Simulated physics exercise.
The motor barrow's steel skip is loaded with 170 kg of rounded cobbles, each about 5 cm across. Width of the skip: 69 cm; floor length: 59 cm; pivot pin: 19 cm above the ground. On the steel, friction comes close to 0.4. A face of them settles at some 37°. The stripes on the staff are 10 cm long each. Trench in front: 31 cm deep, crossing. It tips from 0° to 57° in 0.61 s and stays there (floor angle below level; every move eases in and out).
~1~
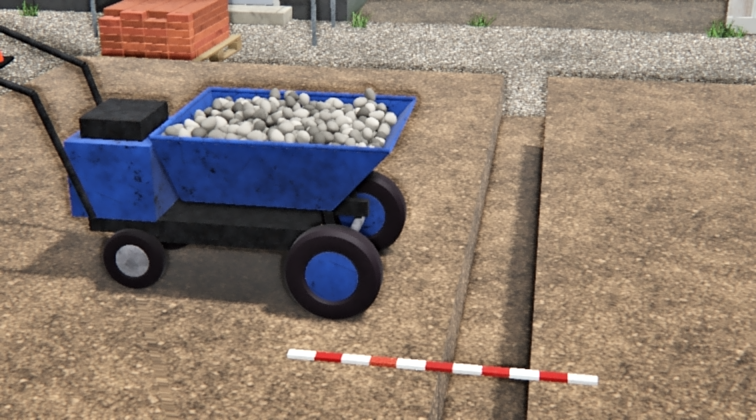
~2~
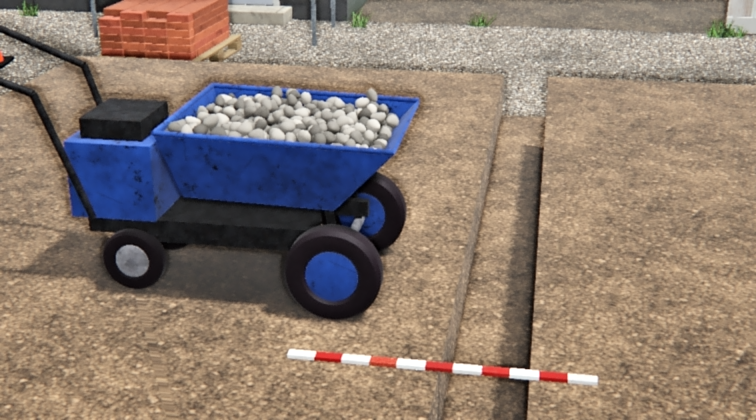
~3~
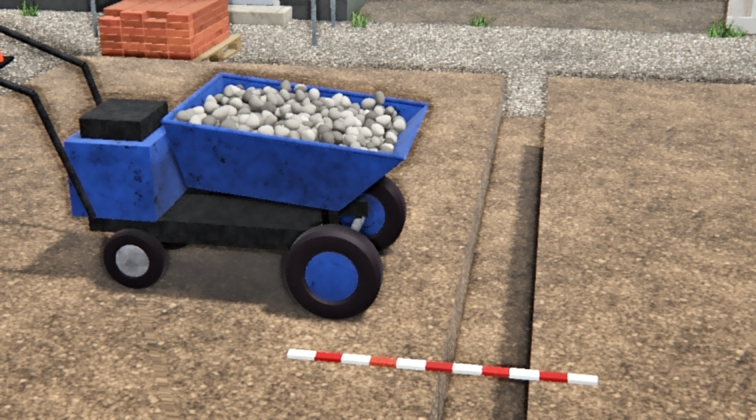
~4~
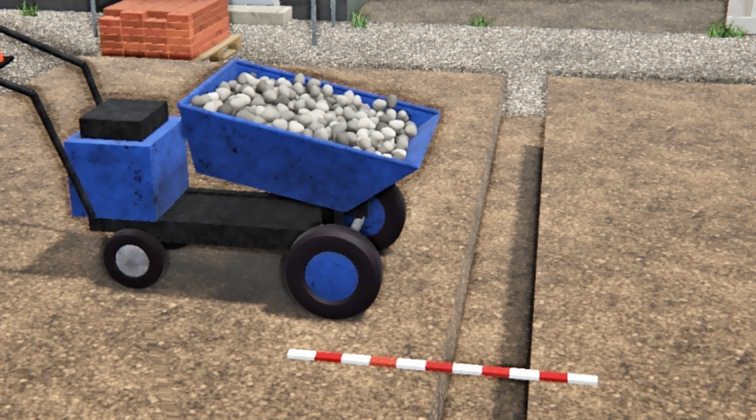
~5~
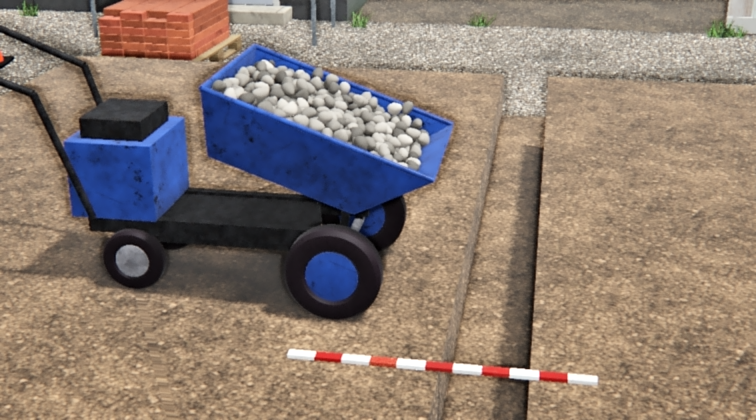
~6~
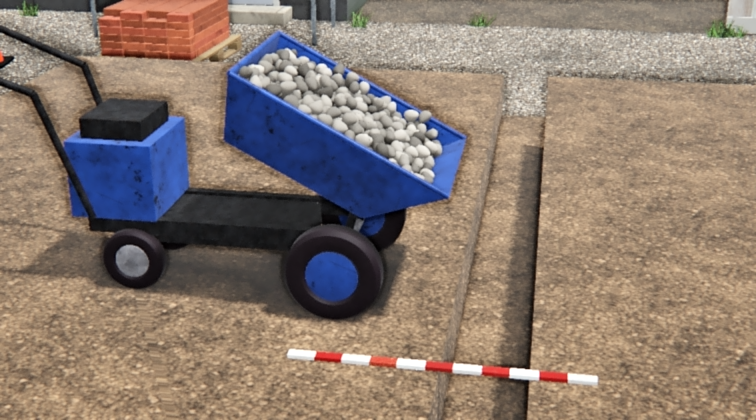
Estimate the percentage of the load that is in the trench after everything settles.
Roughly 39 per cent of the load.
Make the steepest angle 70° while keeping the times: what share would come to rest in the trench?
Roughly 45 percent.
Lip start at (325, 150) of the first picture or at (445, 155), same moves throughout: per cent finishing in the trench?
Near 65 and near 10 percent.
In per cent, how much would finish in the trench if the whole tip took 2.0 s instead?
It would come to roughly 60 per cent.
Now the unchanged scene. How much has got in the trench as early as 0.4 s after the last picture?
Close to 10 per cent has got there by then.
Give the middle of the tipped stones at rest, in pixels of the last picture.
I'd point to around (552, 293).
Then, 0.2 s after the last picture the floor is at 48°, 100 % in the skip; the foremost stones are at (466, 193).
Then, 0.4 s after the last picture the floor is at 57°, 87 % in the skip, 11 % in the trench, 1 % past the trench; the foremost stones are at (547, 281).
Then, 0.8 s after the last picture the floor is at 57°, 40 % in the skip, 17 % in the trench, 42 % past the trench; the foremost stones are at (703, 322).
Then, 2.7 s after the last picture the floor is at 57°, 17 % in the skip, 39 % in the trench, 45 % past the trench; the foremost stones are past the picture's edge.
